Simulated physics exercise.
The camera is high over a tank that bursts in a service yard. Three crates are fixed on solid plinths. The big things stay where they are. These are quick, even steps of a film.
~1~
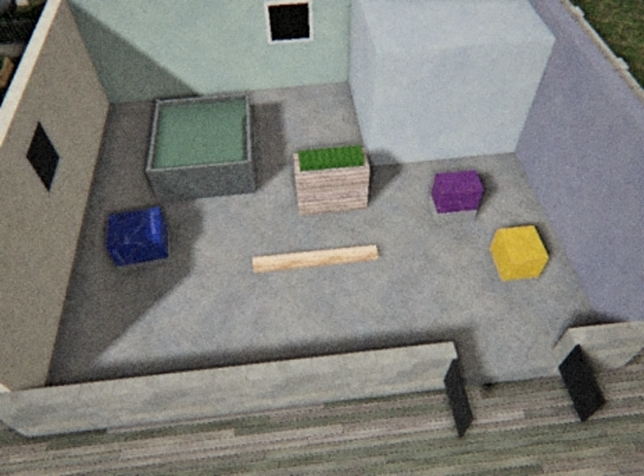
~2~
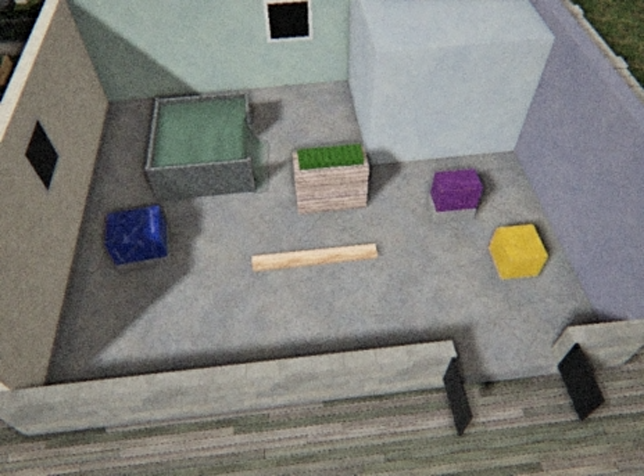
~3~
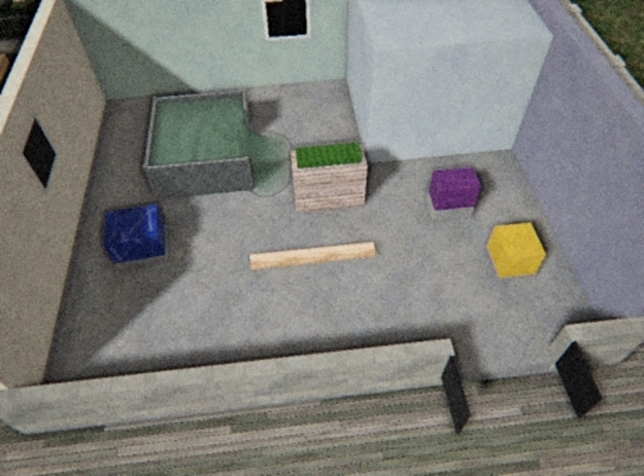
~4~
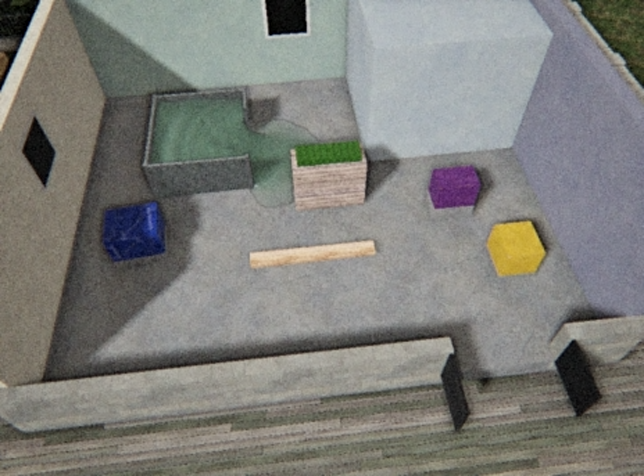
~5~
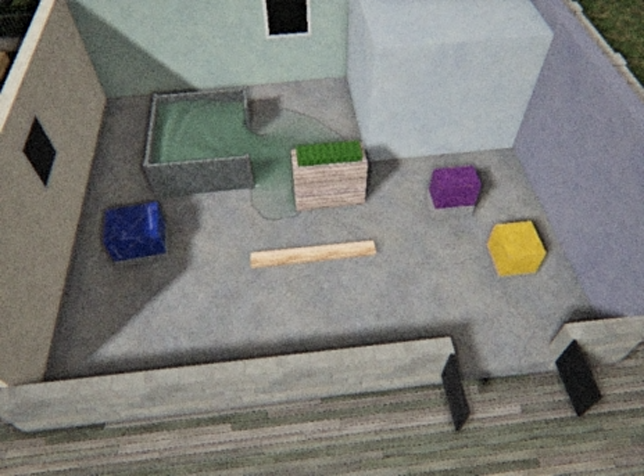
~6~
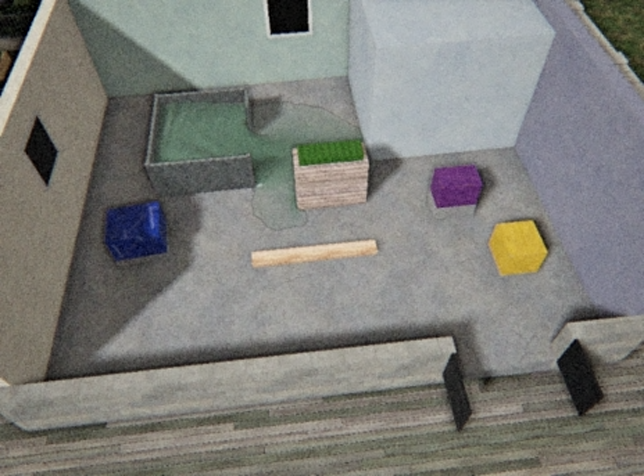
In a walled yard, water pours from an open tank and spreads around a planter.
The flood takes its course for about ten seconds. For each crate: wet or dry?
The blue crate stays dry; the purple crate stays dry; the yellow crate gets wet.
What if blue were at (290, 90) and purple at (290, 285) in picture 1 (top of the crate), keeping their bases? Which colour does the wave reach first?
That is the blue crate.
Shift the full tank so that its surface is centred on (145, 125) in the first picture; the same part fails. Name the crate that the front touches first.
That is the purple crate.
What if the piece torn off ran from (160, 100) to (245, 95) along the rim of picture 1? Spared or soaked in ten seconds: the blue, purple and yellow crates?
Then: The blue crate is soaked; the purple crate is spared; the yellow crate stays dry.
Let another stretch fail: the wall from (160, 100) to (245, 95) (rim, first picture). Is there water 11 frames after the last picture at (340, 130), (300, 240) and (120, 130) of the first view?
One after the other: Under water, dry, flooded.
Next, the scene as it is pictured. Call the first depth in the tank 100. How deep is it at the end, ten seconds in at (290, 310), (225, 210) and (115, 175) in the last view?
In turn 4, 4 and 8 in a hundred.
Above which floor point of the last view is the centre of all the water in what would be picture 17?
Roughly at (293, 157).
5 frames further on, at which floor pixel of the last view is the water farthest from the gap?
Around (493, 170).
A moment on, water covers 20 % of the floor; the blue crate not reached, the purple crate water round its plinth, the yellow crate not reached.
Next, water covers 30 % of the floor; the blue crate not reached, the purple crate water round its plinth, the yellow crate not reached.
Then, water covers 50 % of the floor; the blue crate water round its plinth, the purple crate water round its plinth, the yellow crate water round its plinth.
Later, water covers 70 % of the floor; the blue crate water round its plinth, the purple crate water round its plinth, the yellow crate water round its plinth.
In the end, water covers 95 % of the floor; the blue crate stayed above the water, the purple crate stayed above the water, the yellow crate was topped.
